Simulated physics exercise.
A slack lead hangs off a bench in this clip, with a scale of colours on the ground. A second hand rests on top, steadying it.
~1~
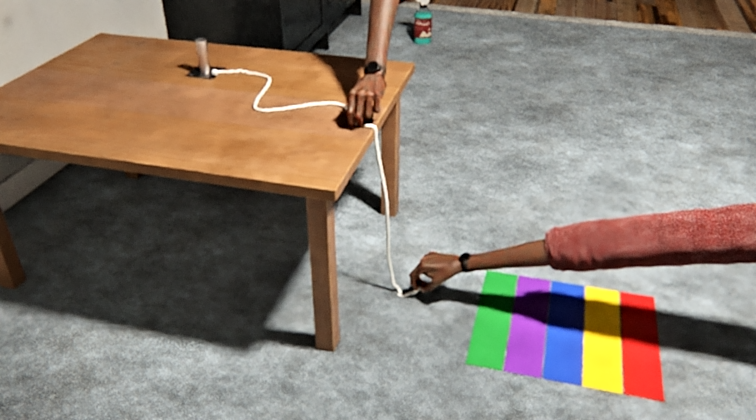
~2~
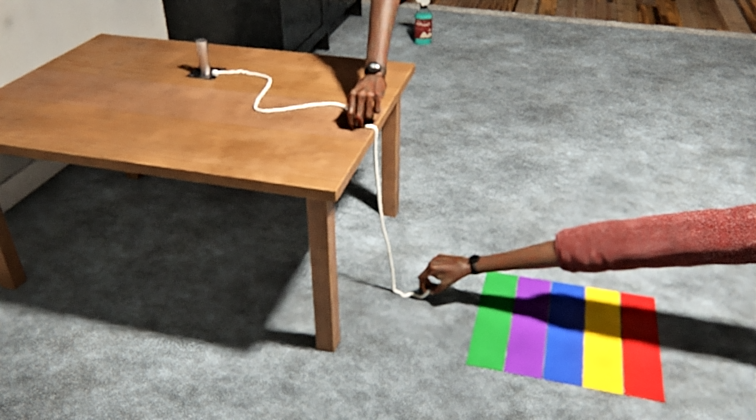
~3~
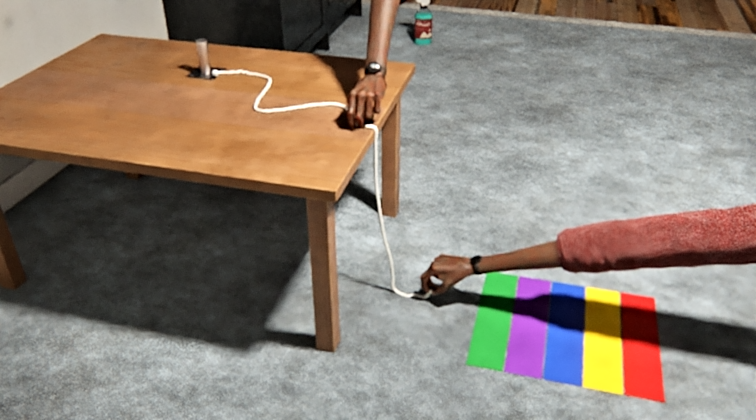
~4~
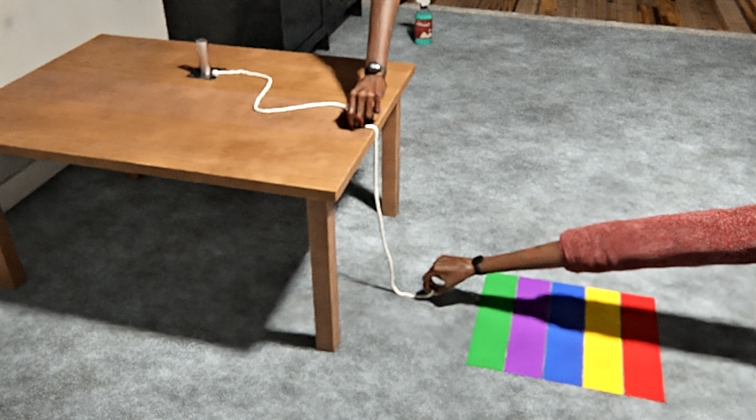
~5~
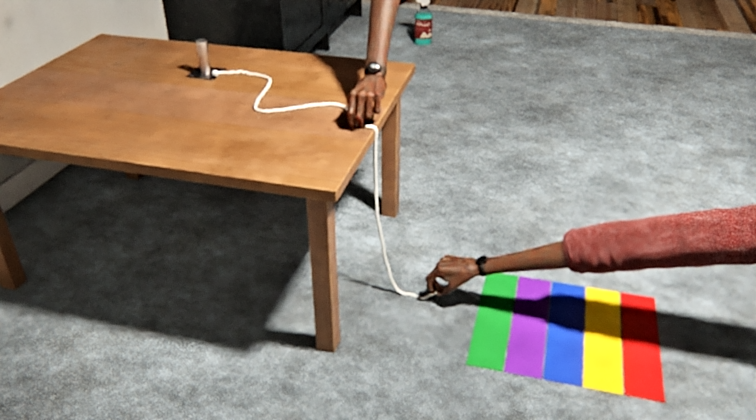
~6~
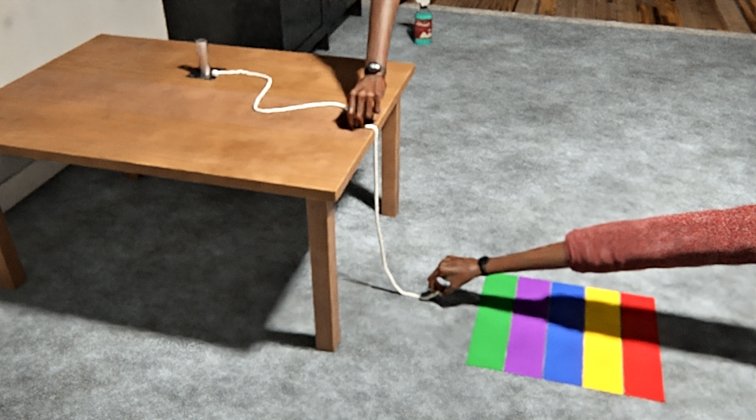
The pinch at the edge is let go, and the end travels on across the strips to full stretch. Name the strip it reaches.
The red strip.
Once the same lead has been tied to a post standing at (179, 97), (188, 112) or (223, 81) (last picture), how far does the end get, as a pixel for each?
First (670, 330), then (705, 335), and last (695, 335).
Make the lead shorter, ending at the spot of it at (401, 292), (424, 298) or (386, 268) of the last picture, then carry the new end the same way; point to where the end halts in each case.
Respectively (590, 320), (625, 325) and (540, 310).
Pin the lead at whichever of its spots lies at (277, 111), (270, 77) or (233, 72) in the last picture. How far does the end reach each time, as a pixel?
In order of the tries: About (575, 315), then (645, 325), then (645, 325).
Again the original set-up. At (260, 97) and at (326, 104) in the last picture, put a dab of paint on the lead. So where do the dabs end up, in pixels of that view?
They finish close to (303, 98) and close to (389, 126).
Soon after, end near (596, 319); over yellow.
After that, end near (633, 325); over red.
At the stop, end near (654, 329); over red. The end stops over the red strip.
